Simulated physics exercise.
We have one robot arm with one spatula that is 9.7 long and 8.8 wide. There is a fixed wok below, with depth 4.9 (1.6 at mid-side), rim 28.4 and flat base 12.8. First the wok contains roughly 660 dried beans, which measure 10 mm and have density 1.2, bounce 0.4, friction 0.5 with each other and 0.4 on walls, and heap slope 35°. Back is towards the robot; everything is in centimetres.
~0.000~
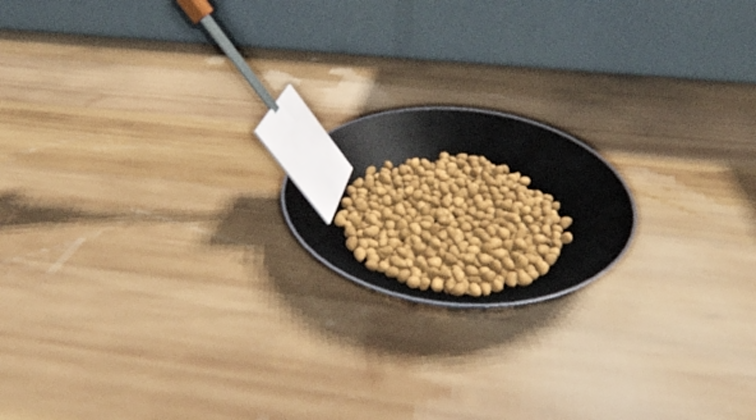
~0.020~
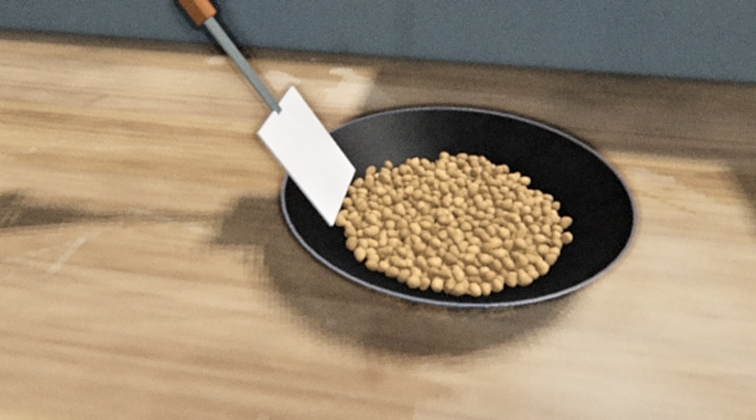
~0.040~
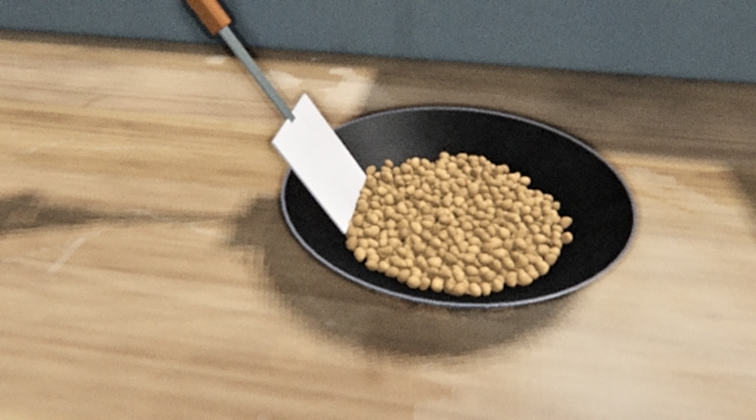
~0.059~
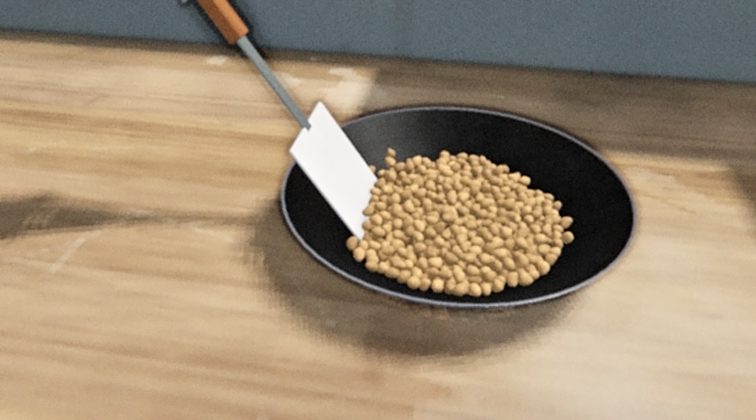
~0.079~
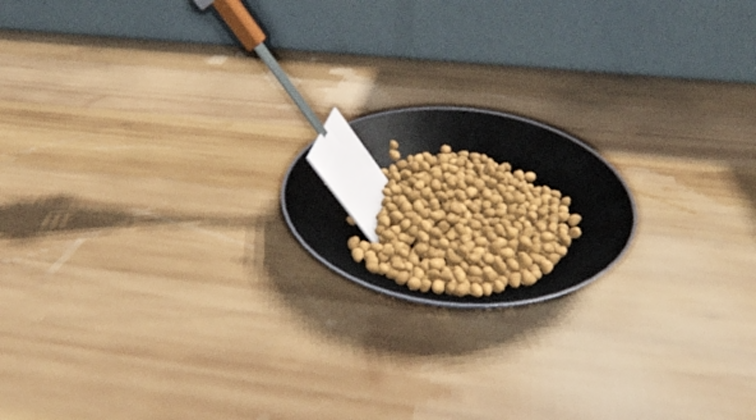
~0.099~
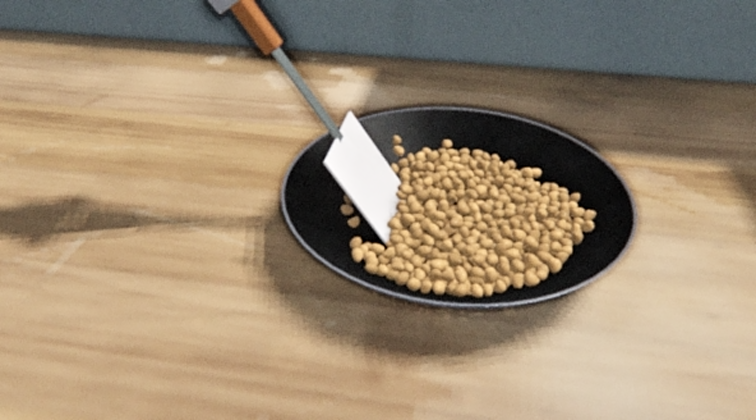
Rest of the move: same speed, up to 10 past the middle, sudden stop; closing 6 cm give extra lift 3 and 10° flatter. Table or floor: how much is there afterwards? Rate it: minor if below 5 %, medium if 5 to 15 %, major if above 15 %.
Rating: Major.
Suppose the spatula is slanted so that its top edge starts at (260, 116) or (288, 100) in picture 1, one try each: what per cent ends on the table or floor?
Close to 30 and 35 percent respectively.
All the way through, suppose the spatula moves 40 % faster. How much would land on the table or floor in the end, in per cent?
It would be near 40 per cent.
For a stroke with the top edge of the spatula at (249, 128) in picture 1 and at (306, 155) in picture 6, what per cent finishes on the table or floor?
Near 20 in a hundred.
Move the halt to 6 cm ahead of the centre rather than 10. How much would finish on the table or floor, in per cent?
My guess would be around 0 per cent.
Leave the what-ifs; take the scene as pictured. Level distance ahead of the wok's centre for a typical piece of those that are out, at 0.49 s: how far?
Roughly 20 cm.
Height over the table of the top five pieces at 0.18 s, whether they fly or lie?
Roughly 6 cm above the table.
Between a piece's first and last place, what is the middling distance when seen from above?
About 8 cm.
By 0.18 s, sloping 56°, highest piece 6 above the table; 664 in the wok.
By 0.25 s, sloping 53°, highest piece 7 above the table; 648 in the wok, 16 on the blade or in flight.
By 0.49 s, sloping 46°, highest piece 6 above the table; 444 in the wok, 217 on the table or floor, 3 on the blade or in flight.
By 1.54 s, sloping 46°, highest piece 4 above the table; 443 in the wok, 221 on the table or floor.
Final count, 443 in the wok, 221 on the table or floor. That is 33 % on the table or floor.
